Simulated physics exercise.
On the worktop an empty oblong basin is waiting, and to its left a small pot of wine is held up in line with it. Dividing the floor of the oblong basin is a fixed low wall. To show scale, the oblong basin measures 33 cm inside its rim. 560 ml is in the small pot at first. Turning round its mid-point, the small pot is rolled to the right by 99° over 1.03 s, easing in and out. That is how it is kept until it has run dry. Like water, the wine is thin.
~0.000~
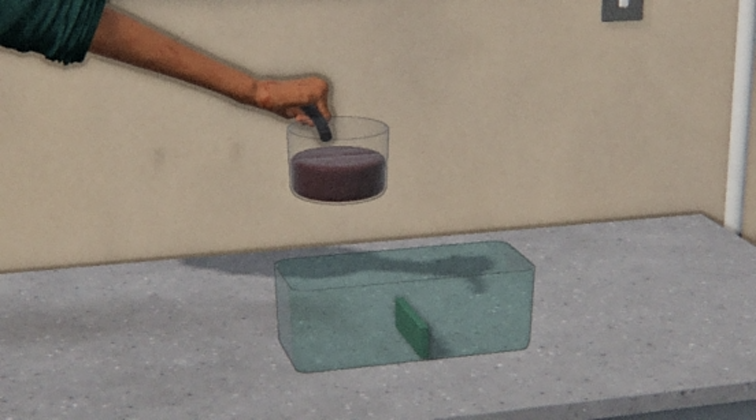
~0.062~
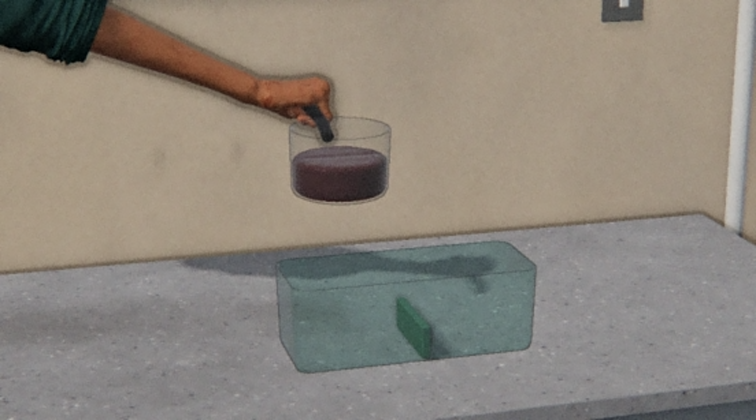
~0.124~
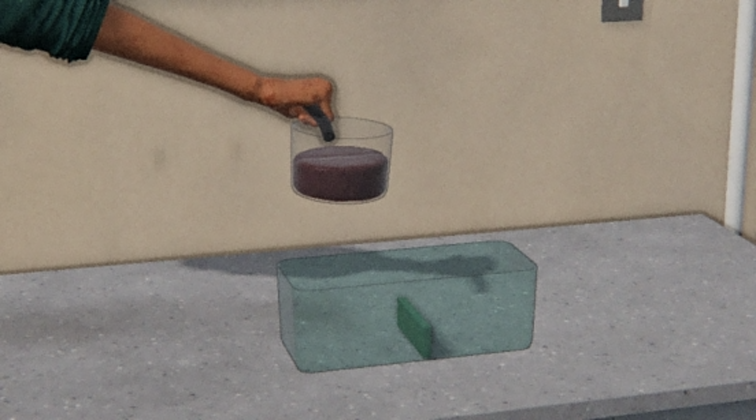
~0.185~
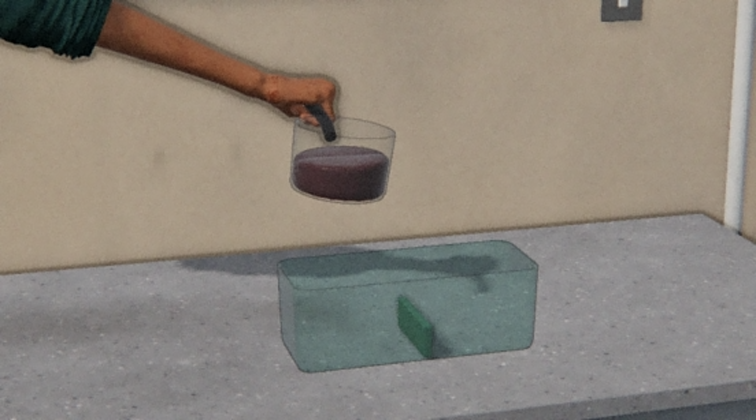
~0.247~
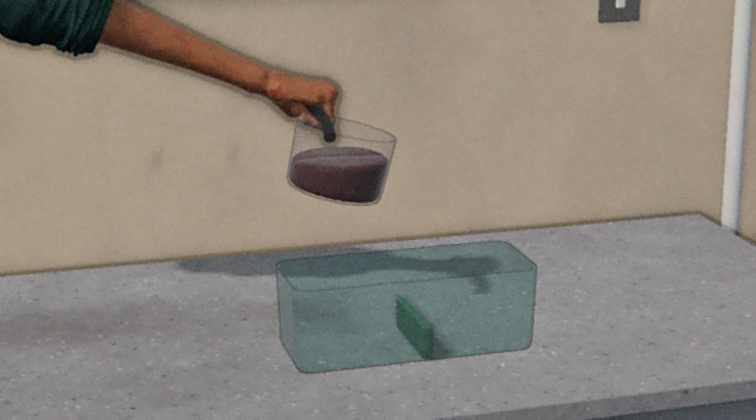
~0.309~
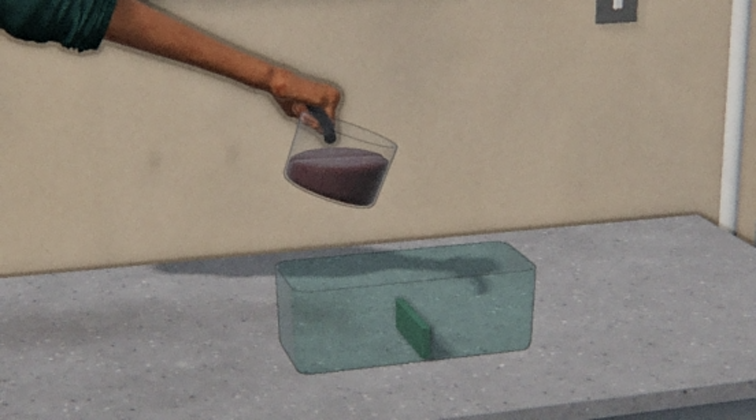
On a speckled grey worktop against a beige wall, seen from the front and slightly above, a clear greenish oblong basin stands empty except for a small green upright divider. Above its left part, a hand reaching in from the left in a dark green sleeve holds a small clear pot of dark purplish-red liquid by a black handle. The pot, level at first, tilts gradually to the right while the liquid's surface stays nearly level, and the view barely shifts.
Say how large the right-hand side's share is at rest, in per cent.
Its share is roughly 91 per cent.
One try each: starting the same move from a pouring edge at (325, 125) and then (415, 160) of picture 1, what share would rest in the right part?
Near 5 in a hundred on the first go and near 95 in a hundred on the second.
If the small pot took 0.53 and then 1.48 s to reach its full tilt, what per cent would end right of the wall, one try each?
Some 90 and 90 per cent, in that order.
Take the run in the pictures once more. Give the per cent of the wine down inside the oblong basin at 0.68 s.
About 2%.
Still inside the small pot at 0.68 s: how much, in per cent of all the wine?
Roughly 72 per cent.
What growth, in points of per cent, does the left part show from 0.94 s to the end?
6 %.
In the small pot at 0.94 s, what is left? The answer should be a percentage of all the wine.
Near 22 percent, more or less.
Then, 0.68 s in, the tilt is 73° and 73 per cent is still to pour, 1 is left of the wall and 1 right of it.
Then, 0.94 s in, the tilt is 97° and 22 per cent is still to pour, 3 is left of the wall and 57 right of it.
Then, 1.23 s in, the tilt is 99° and 3 per cent is still to pour, 6 is left of the wall and 86 right of it.
Then, 1.53 s in, the tilt is 99° and 0 per cent is still to pour, 8 is left of the wall and 91 right of it.
Finally, 8 per cent lies left of the wall, 91 right of it and 1 outside.
